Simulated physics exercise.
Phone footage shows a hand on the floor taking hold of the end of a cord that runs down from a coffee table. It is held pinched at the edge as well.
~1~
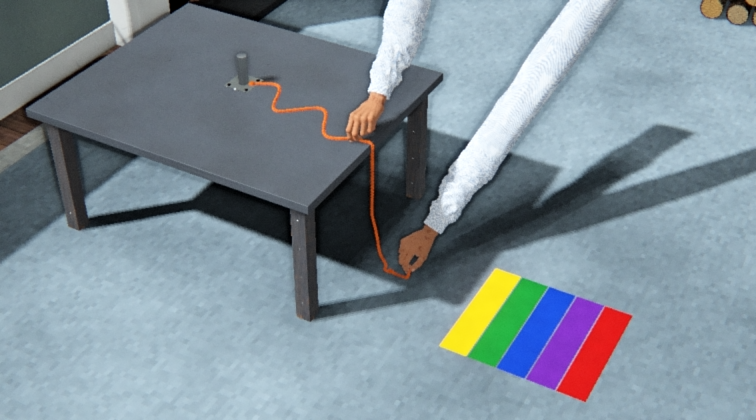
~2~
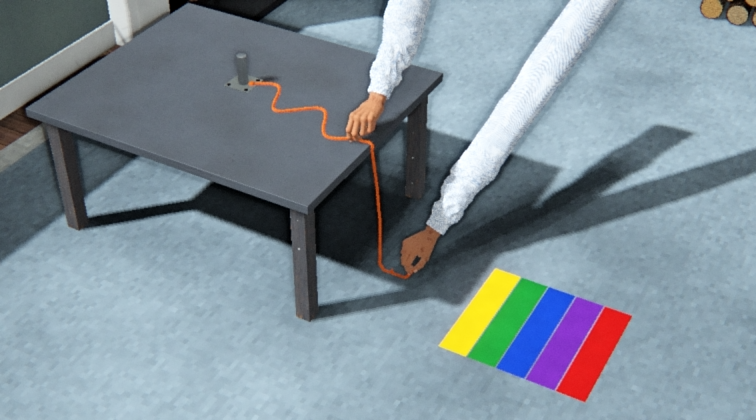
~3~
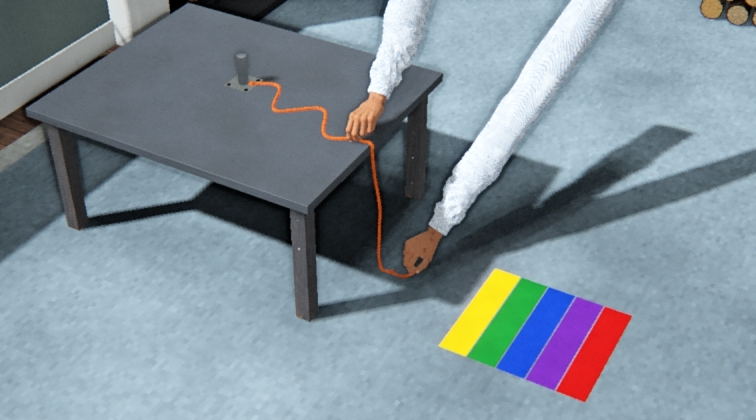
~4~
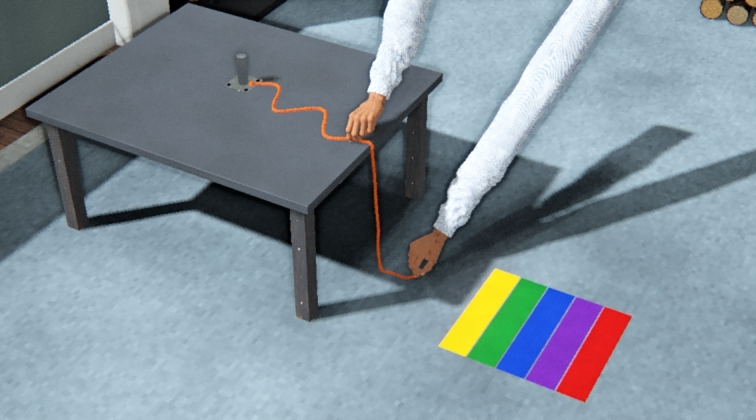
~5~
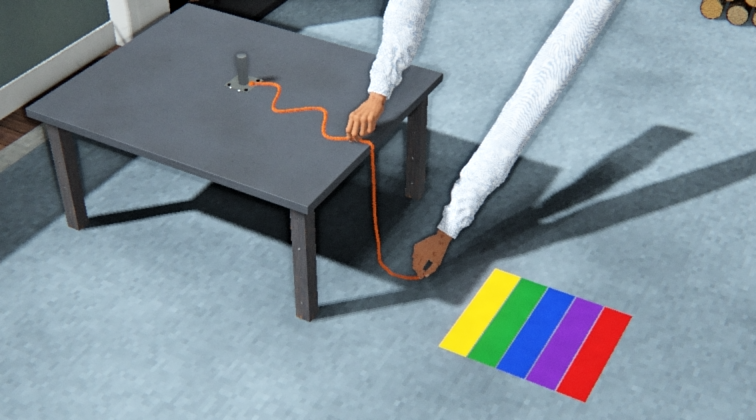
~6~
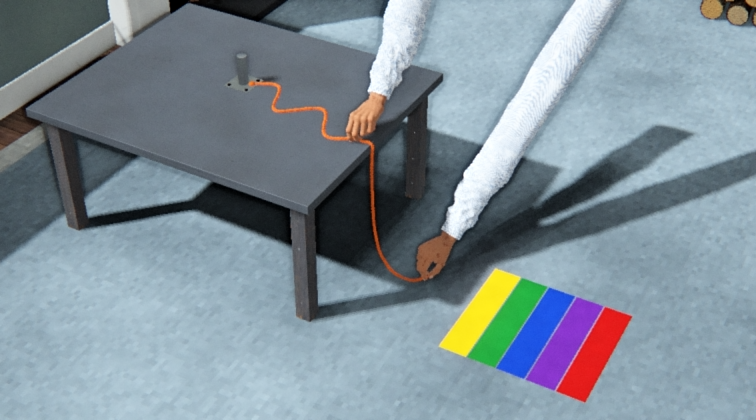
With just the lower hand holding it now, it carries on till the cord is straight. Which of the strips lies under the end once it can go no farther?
The purple one.
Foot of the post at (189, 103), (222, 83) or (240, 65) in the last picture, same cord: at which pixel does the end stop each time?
Close to (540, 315), (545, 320) and (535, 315) in that order.
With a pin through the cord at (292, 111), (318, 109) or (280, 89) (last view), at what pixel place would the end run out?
About (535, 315), (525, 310) and (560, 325).
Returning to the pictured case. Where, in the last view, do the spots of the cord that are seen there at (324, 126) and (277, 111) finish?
The first at (371, 137), the second at (310, 110).
Soon after, end near (507, 305); over green.
After that, end near (546, 319); over blue.
At the stop, end near (569, 328); over purple. The end stops over the purple strip.
